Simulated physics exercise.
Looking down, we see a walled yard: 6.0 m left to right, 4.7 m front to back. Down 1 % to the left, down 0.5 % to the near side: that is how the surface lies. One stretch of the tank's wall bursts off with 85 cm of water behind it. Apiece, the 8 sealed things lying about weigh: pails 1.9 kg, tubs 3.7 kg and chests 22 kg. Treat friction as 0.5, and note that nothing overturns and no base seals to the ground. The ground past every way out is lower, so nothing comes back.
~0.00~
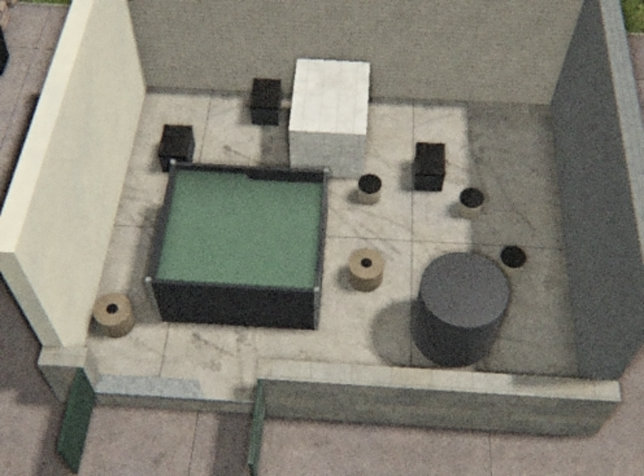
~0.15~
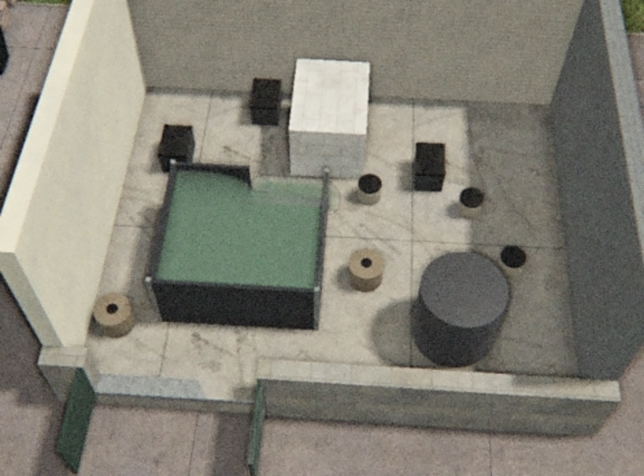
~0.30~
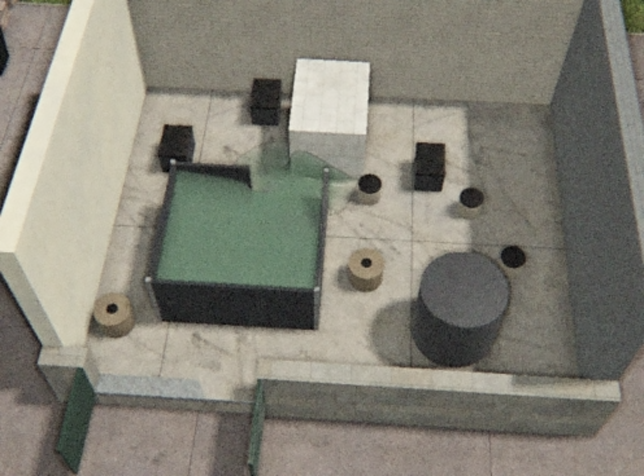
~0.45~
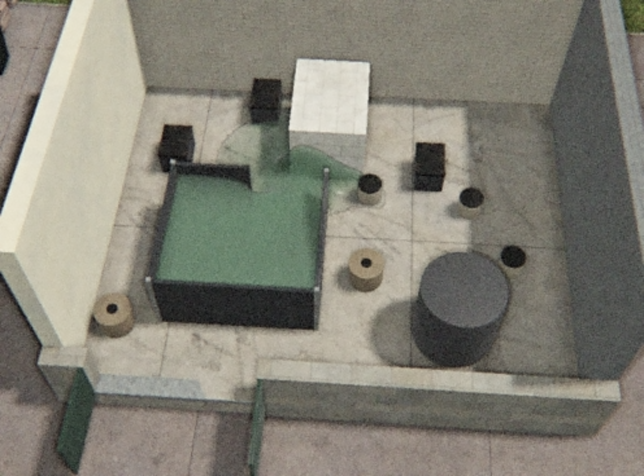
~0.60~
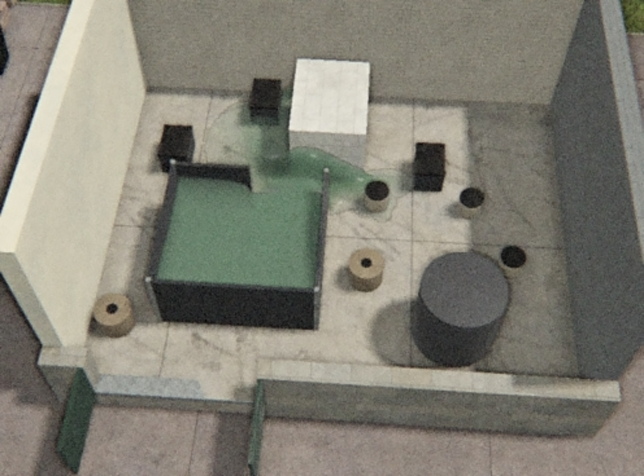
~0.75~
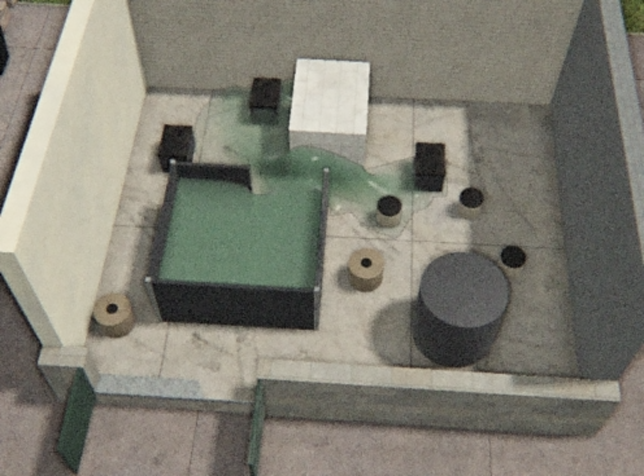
A square, dark-walled tank of green water stands left of centre in a pale, walled yard, seen from above by a camera that stays still. Around it sit a white block behind, a dark grey cylinder at right, black chests and small tan and black-topped tubs. Part of the tank's back wall gives way, green water spreads across the floor behind it, and one black-topped pail slides slightly rightward and nearer.
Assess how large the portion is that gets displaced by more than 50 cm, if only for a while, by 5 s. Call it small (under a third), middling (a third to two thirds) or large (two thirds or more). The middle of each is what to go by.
Large, two thirds or more.
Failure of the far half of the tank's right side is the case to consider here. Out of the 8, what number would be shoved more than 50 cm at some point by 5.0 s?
Count: 5.
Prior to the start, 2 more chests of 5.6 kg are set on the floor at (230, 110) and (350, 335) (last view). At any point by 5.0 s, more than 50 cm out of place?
In that order: Past it, less.
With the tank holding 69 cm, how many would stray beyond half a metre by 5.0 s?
I count 7 of them in that case.
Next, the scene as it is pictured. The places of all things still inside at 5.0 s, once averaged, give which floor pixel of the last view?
Roughly at (384, 257).
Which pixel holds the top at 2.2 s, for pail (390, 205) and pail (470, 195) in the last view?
First one near (482, 275), second near (559, 204).
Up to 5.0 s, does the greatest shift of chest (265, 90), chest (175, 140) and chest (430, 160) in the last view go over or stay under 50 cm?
Taking them in turn, the answers are greater, greater and greater.
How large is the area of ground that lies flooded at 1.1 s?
10.0 m2.
After 1.1 s 1 of 8 are over 50 cm from their spots; 1 afloat.
After 2.2 s 6 of 8 are over 50 cm from their spots; 4 afloat.
After 3.5 s 7 of 8 are over 50 cm from their spots; 5 afloat.
After 5.0 s 7 of 8 are over 50 cm from their spots, and 7 have been at some point; 5 afloat.
